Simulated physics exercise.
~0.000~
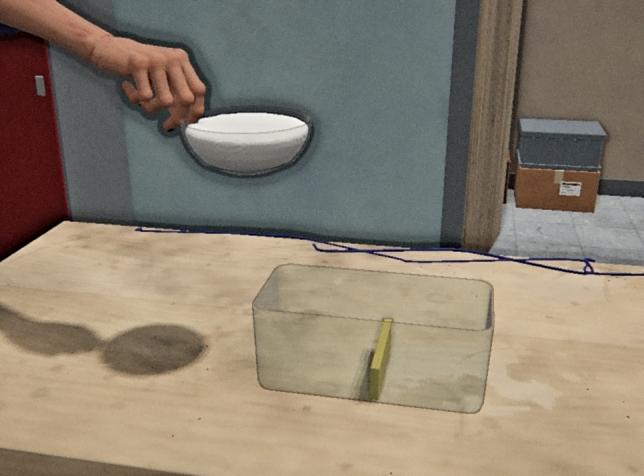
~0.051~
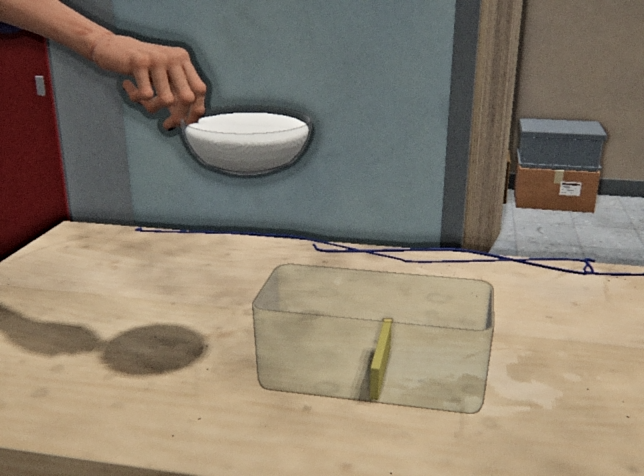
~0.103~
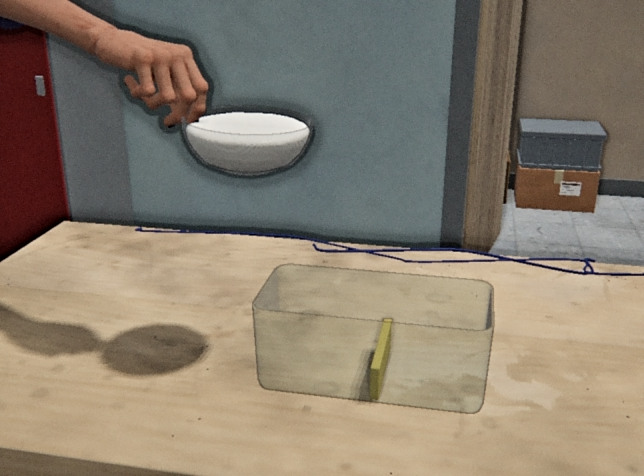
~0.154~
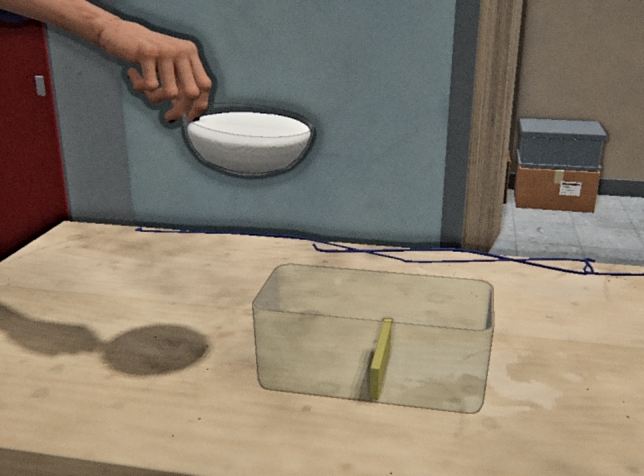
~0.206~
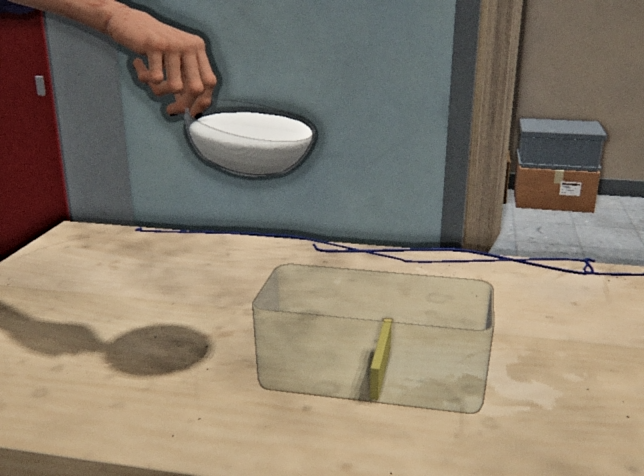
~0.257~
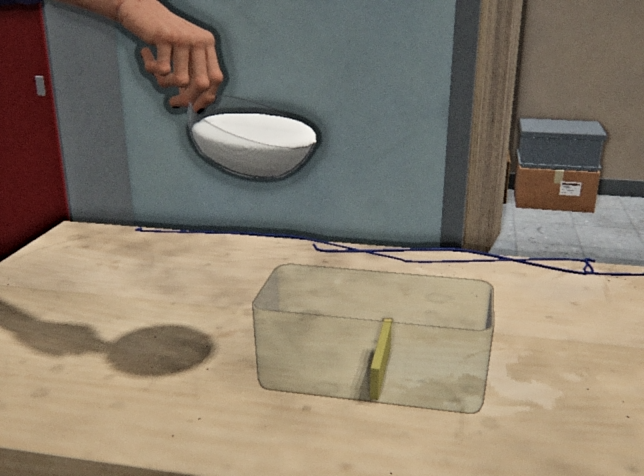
Wooden tabletop in a room, a hand gradually tilting a white bowl to the right above a clear, low-walled rectangular basin.
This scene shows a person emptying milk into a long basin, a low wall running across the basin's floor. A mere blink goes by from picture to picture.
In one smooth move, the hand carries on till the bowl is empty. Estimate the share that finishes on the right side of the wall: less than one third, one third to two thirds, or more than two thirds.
Falls short of a third.
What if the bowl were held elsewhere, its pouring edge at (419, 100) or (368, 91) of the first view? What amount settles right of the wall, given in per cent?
Start one gives close to 70 percent, start two close to 75 percent.
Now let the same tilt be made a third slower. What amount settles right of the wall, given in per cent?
Roughly 30 percent.
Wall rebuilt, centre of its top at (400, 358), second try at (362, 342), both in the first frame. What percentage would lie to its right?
20 per cent, then 55 per cent, roughly.
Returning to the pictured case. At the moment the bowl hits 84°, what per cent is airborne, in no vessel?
50 per cent.
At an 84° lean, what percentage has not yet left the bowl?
Around 15 in a hundred.
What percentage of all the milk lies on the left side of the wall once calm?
Close to 75 in a hundred.
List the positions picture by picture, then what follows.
The first frame shows tilt 0°; pouring edge (309, 123); surface from (191, 123) to (308, 128); the long basin's rim runs from (265, 286) to (493, 306); the wall's top is at (382, 343).
The second frame shows tilt 1°; pouring edge (310, 124); surface from (191, 122) to (309, 129).
The third frame shows tilt 3°; pouring edge (310, 127); surface from (192, 122) to (309, 131).
The fourth frame shows tilt 7°; pouring edge (311, 131); surface from (193, 121) to (310, 132).
The fifth frame shows tilt 12°; pouring edge (312, 137); surface from (195, 120) to (312, 134).
The sixth frame shows tilt 18°; pouring edge (313, 145); surface from (198, 121) to (312, 138); 2 per cent is over the edge.
A moment on, the bowl is tipped on its side and 13 per cent is still to pour, 23 is left of the wall and 13 right of it.
Next, the bowl is tipped right over and 0 per cent is still to pour, 72 is left of the wall and 22 right of it.
Then the bowl is tipped right over and 0 per cent is still to pour, 73 is left of the wall and 24 right of it.
Later the bowl is tipped right over and 0 per cent is still to pour, 73 is left of the wall and 24 right of it.
Finally, 73 per cent lies left of the wall, 24 right of it and 4 outside.
